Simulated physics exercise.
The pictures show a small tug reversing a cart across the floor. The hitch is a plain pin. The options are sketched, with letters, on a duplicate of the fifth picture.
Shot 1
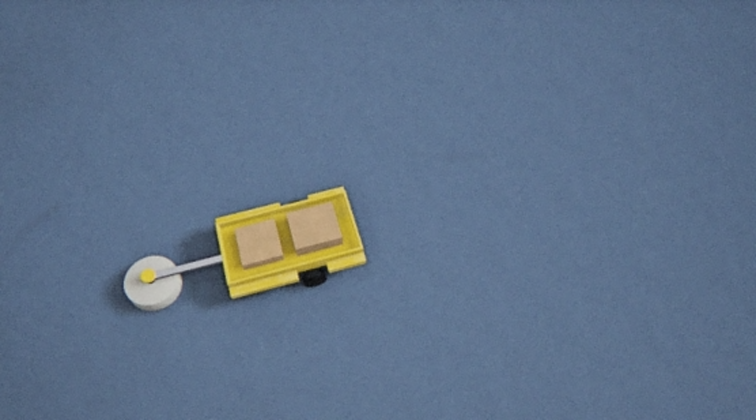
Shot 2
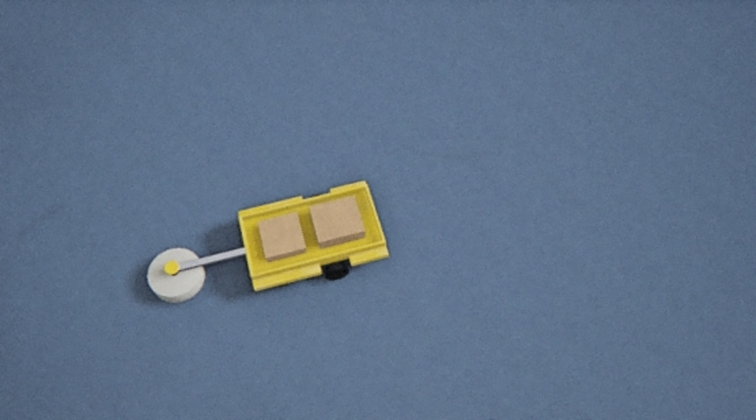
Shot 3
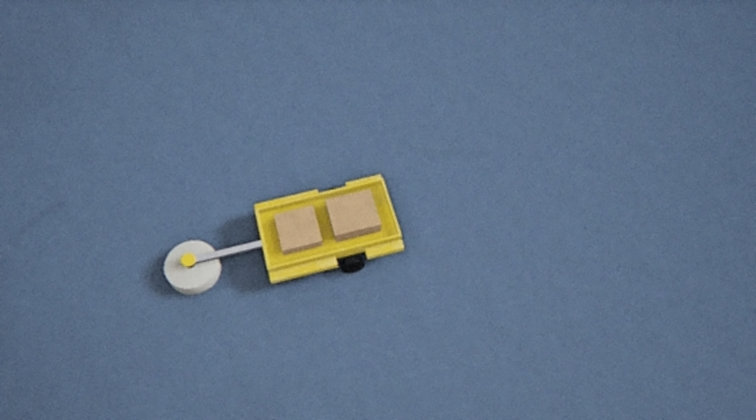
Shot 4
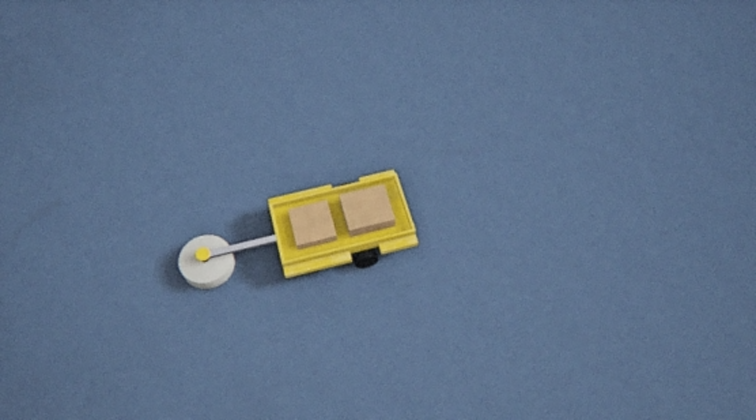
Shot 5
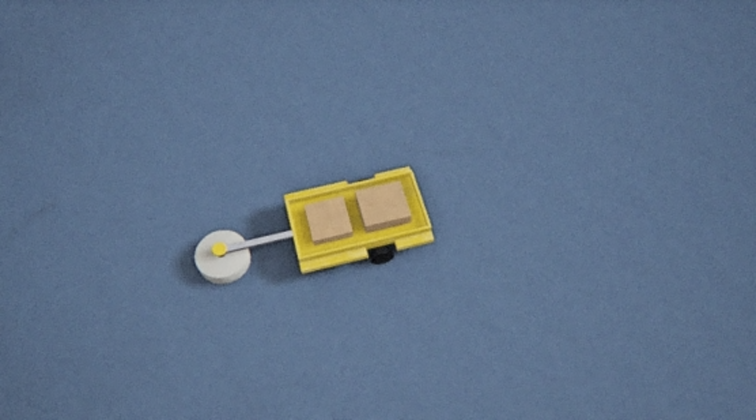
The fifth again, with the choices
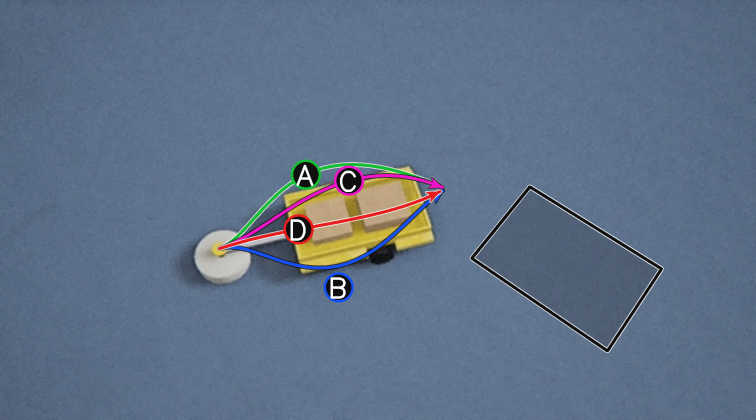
On a blue floor, a small round white robot pushes a yellow cart carrying two blocks rightward and slightly upward.
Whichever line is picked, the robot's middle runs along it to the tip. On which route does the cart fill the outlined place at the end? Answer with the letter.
With A the cart stands in the bay.
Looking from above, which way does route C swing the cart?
Clockwise.
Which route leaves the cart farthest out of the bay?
The widest miss is B.
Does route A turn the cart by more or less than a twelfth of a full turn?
More.
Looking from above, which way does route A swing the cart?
It turns clockwise.
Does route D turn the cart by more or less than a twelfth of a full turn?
Less than that.
On the marked copy, A from (219, 249) via (324, 168) to (442, 187); B from (219, 249) via (346, 264) to (443, 190); C from (219, 249) via (322, 191) to (442, 187); D from (219, 249) via (338, 222) to (440, 192); the bay at (566, 264).
Following A. Soon after the start, robot (289, 193), cart (422, 206).
Later, robot (371, 173), cart (491, 226).
In the end, robot (444, 196), cart (564, 265); the cart stands in the bay.
As for the rest, B leaves the cart at (529, 111), out of the bay; C leaves the cart at (581, 227), out of the bay; D leaves the cart at (575, 166), out of the bay.
